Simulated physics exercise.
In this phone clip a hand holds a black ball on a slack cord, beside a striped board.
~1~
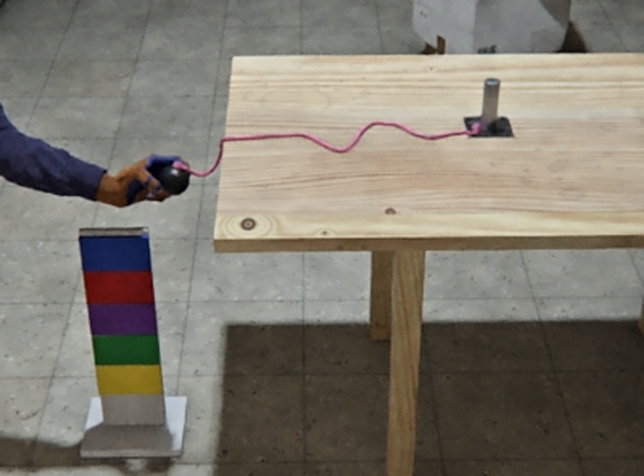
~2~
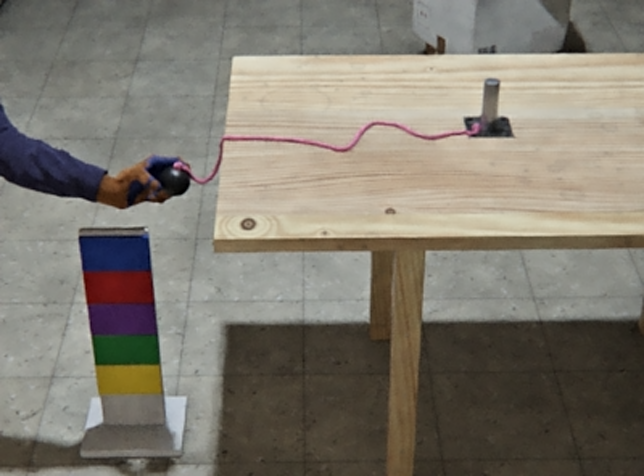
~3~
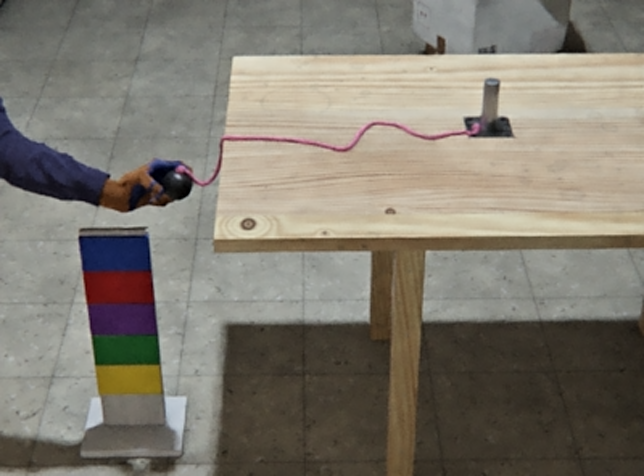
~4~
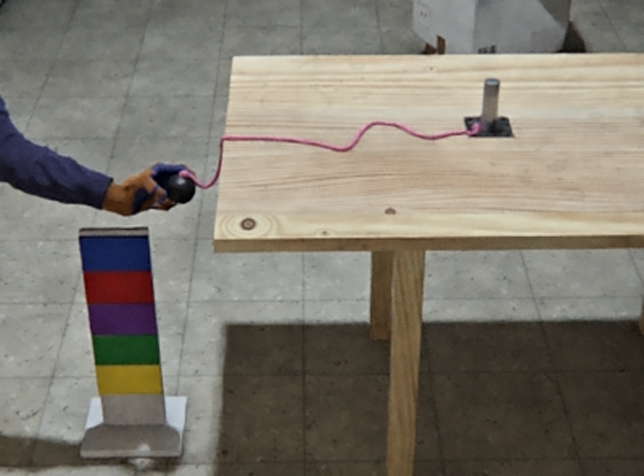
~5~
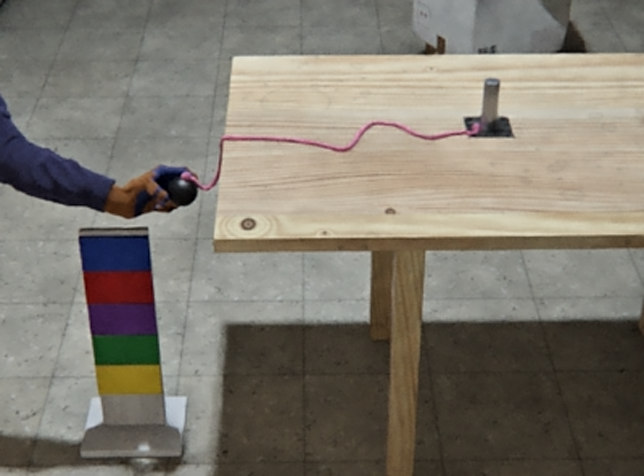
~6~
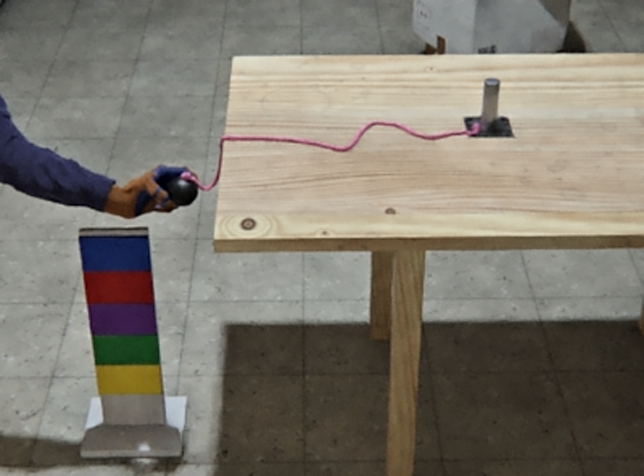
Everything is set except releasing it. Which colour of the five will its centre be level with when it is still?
Its centre will be level with red.
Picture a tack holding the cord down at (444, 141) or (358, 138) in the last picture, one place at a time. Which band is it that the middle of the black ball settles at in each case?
Red, then blue.
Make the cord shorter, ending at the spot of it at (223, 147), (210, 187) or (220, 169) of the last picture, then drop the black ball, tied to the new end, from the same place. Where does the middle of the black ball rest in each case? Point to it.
The pixels come out at around (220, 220), (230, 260) and (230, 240), one per try.
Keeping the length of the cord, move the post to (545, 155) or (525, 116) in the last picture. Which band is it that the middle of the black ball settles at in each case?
The first case gives blue, the second gives blue.
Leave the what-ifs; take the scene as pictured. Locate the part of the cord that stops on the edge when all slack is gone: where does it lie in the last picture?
Look close to (285, 140) - that's the one.
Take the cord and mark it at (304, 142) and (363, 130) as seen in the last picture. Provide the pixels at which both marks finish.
First near (241, 141), second near (332, 136).
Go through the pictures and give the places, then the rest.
The first picture shows black ball (175, 180); blue (115, 255); red (118, 288); purple (122, 320); green (126, 351); yellow (129, 381).
The second picture shows black ball (175, 181); cord through (453, 134) (395, 125) (353, 144) (285, 140) (222, 151).
The third picture shows black ball (178, 185).
The fourth picture shows black ball (180, 189); cord through (453, 134) (395, 125) (353, 144) (285, 140) (223, 152).
The fifth picture shows black ball (183, 192).
The sixth picture shows black ball (183, 192); cord through (453, 134) (395, 125) (353, 144) (285, 140) (223, 152).
Early on, ball near (240, 269); level with red.
Midway, ball near (212, 283); level with red.
Finally, ball near (224, 285); level with red. Its middle rests at the red band.
